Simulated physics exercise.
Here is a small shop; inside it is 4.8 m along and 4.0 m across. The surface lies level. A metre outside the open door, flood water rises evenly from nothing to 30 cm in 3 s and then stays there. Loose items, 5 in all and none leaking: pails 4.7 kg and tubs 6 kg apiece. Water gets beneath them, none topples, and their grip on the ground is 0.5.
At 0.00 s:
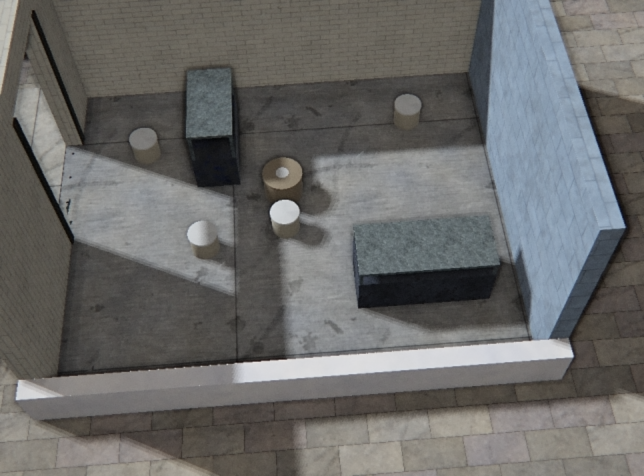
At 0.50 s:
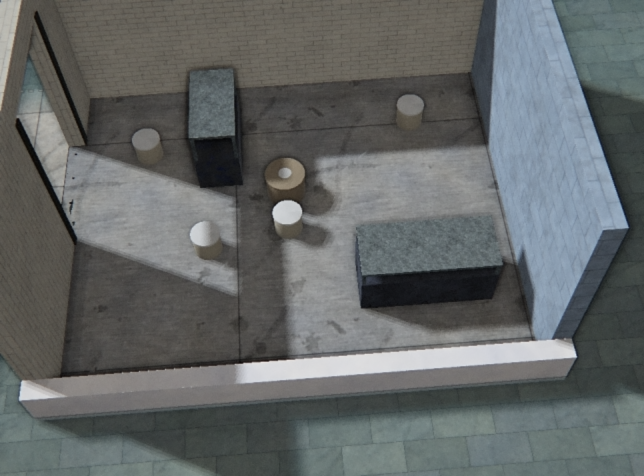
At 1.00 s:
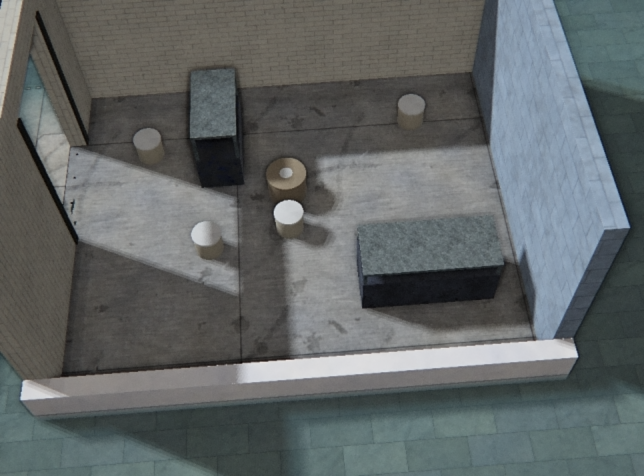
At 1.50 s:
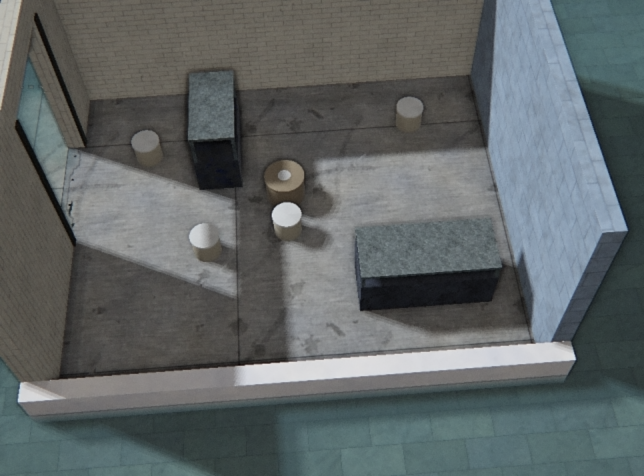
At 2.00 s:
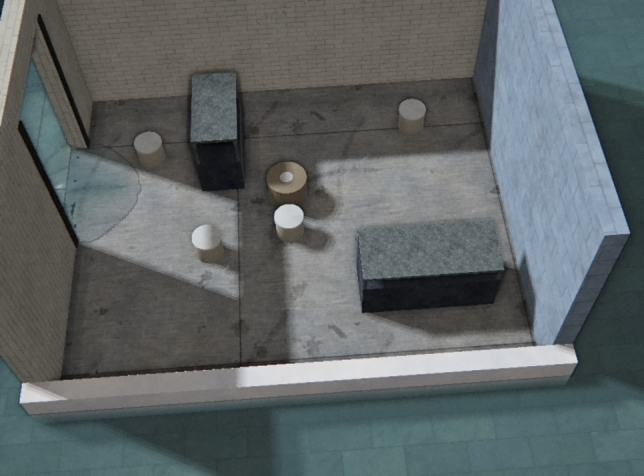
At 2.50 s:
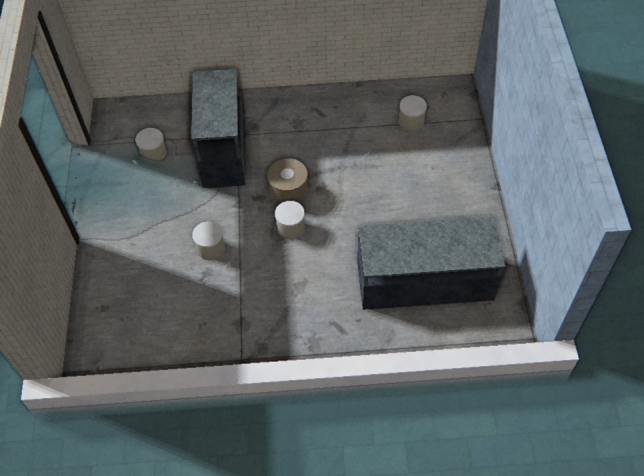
Water covers the paving outside, then spreads through the left doorway across the room's floor.
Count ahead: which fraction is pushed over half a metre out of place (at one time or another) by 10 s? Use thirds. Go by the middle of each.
Share: Two thirds or more.
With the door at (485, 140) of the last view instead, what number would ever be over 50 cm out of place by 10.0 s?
In that case 4 of them.
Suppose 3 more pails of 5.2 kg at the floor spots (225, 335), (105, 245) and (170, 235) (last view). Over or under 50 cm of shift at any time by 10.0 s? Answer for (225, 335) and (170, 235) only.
In that order: Past it, past it.
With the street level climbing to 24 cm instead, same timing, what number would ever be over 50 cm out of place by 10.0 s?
In that case 4 of them.
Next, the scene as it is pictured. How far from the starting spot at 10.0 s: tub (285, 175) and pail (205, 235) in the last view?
In turn: 50 cm, 300 cm.
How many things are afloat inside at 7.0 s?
At that moment 3.
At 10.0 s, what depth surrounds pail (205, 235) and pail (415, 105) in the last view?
Roughly 16 and 14 cm.
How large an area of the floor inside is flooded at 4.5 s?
Roughly 12.0 m2.
After 3.5 s 1 of 5 are over 50 cm from their spots; 1 afloat.
After 4.5 s 4 of 5 are over 50 cm from their spots; 0 afloat.
After 7.0 s 5 of 5 are over 50 cm from their spots; 3 afloat.
After 10.0 s 3 of 5 are over 50 cm from their spots, and 5 have been at some point; 5 afloat.
